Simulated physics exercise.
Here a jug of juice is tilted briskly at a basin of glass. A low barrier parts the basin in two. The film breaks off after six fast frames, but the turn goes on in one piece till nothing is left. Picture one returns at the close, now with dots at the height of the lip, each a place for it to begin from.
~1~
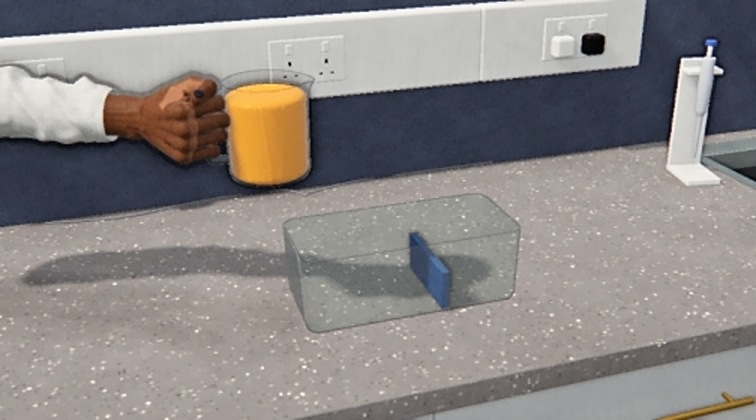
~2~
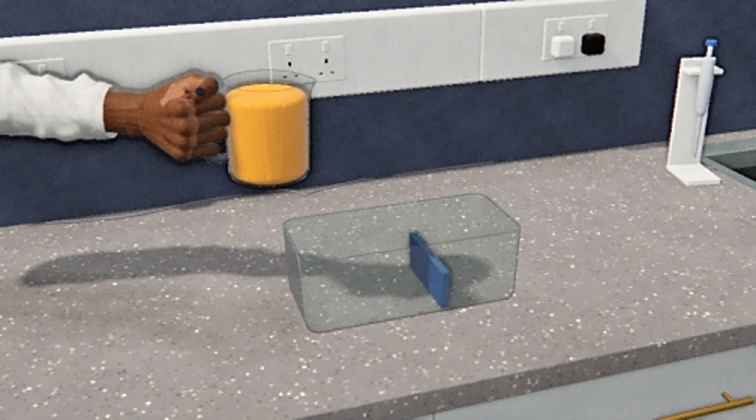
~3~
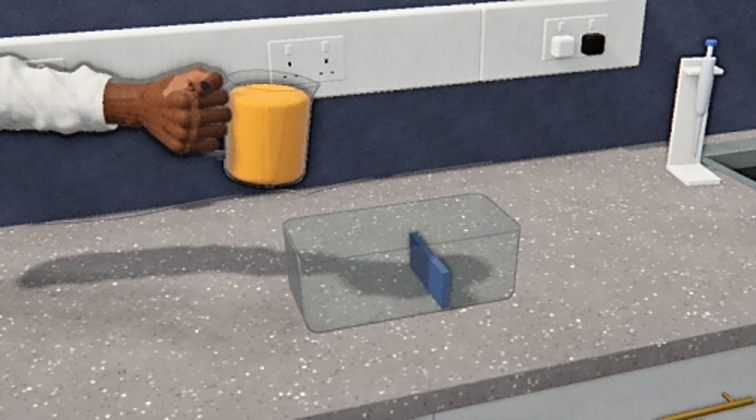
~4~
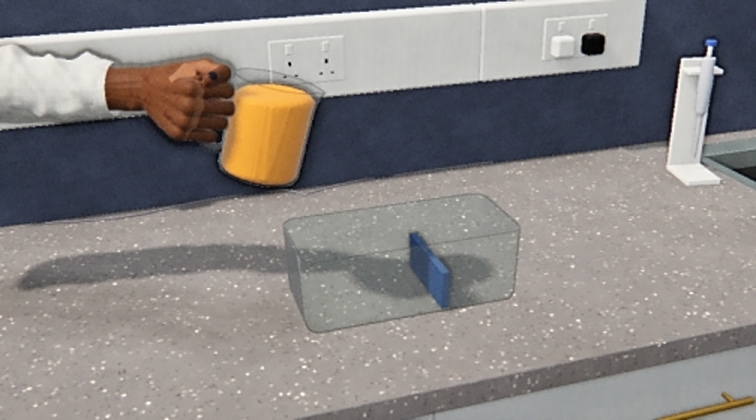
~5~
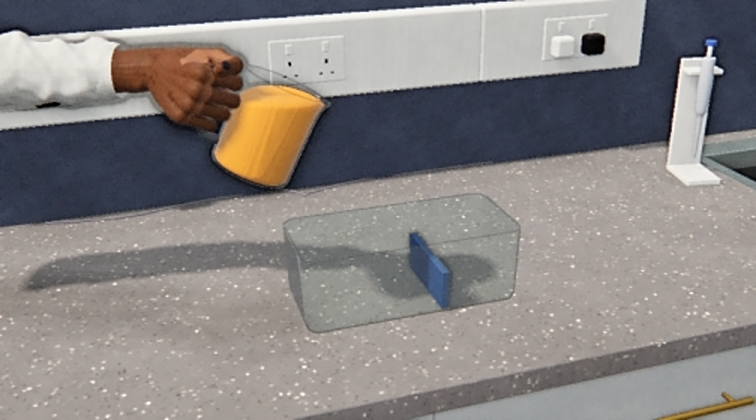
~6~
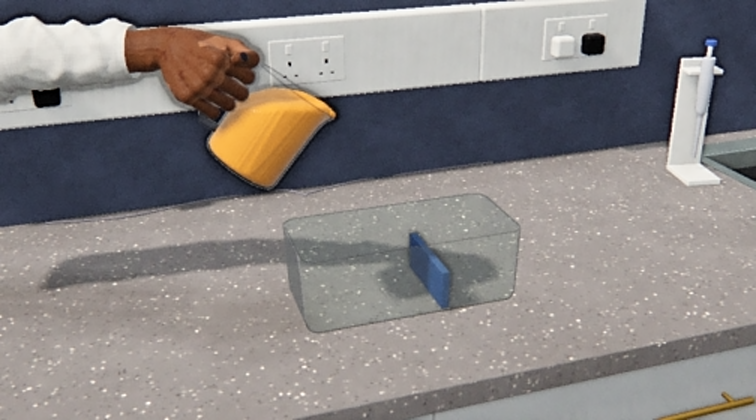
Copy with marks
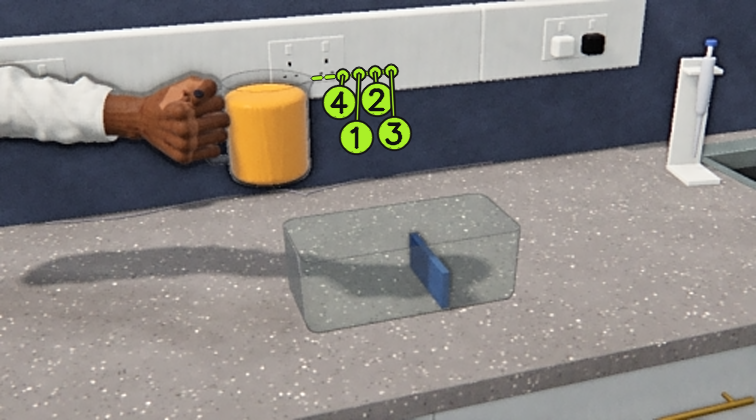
To begin with, a hand in a white sleeve holds a glass jug of orange juice upright above a countertop, beside a clear basin split by a low blue barrier. The hand then tilts the jug to the right, slightly at first and then more steeply, until the juice reaches its lip.
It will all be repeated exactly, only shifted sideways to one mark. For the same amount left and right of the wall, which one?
Go for 3.
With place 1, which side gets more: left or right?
The left side.
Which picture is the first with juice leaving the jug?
In picture 6.
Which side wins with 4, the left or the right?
More ends on the left.
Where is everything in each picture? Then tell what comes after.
Upright, lip at (313, 78); basin from (306, 331) to (513, 294); top of the wall at (429, 252); nothing has left yet, in the first frame.
Upright, lip at (314, 79); nothing has left yet, in the second frame.
Tipped about 7°, lip at (318, 84); nothing has left yet, in the third frame.
Tipped about 16°, lip at (324, 91); nothing has left yet, in the fourth frame.
Tipped about 27°, lip at (329, 102); nothing has left yet, in the fifth frame.
Tipped about 40°, lip at (332, 117); juice is over the lip, down to (332, 117), in the sixth frame.
In lime, 1 at (359, 74); 2 at (375, 72); 3 at (391, 71); 4 at (342, 75).
For place 1, about 81 % ends left of the wall and 9 % right of it; 10 % is lost outside.
For place 2, about 71 % ends left of the wall and 19 % right of it; 10 % is lost outside.
For place 3, about 51 % ends left of the wall and 41 % right of it; 8 % is lost outside.
For place 4, about 84 % ends left of the wall and 5 % right of it; 11 % is lost outside.
